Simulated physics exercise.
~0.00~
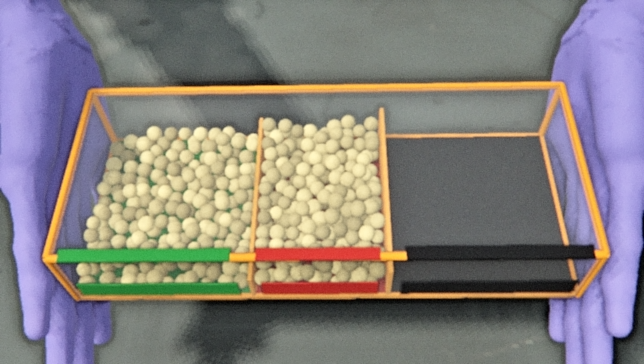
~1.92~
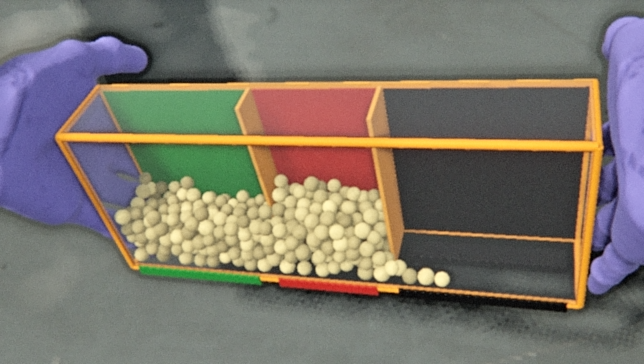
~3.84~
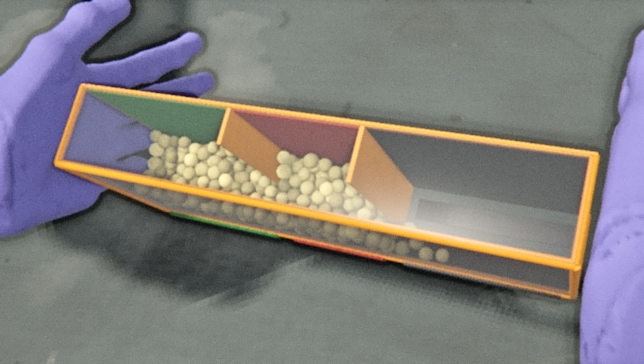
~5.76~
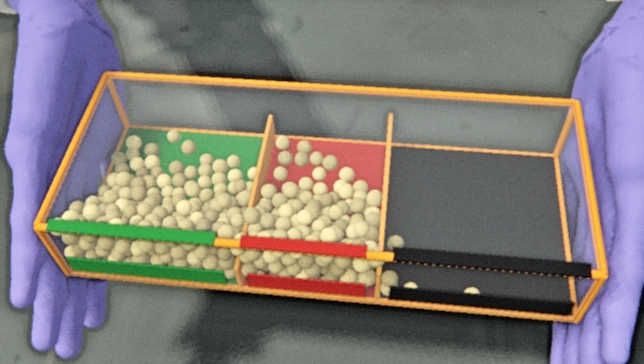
In a clear box, gloved hands tilt and level pale beans, mostly filling green and red.
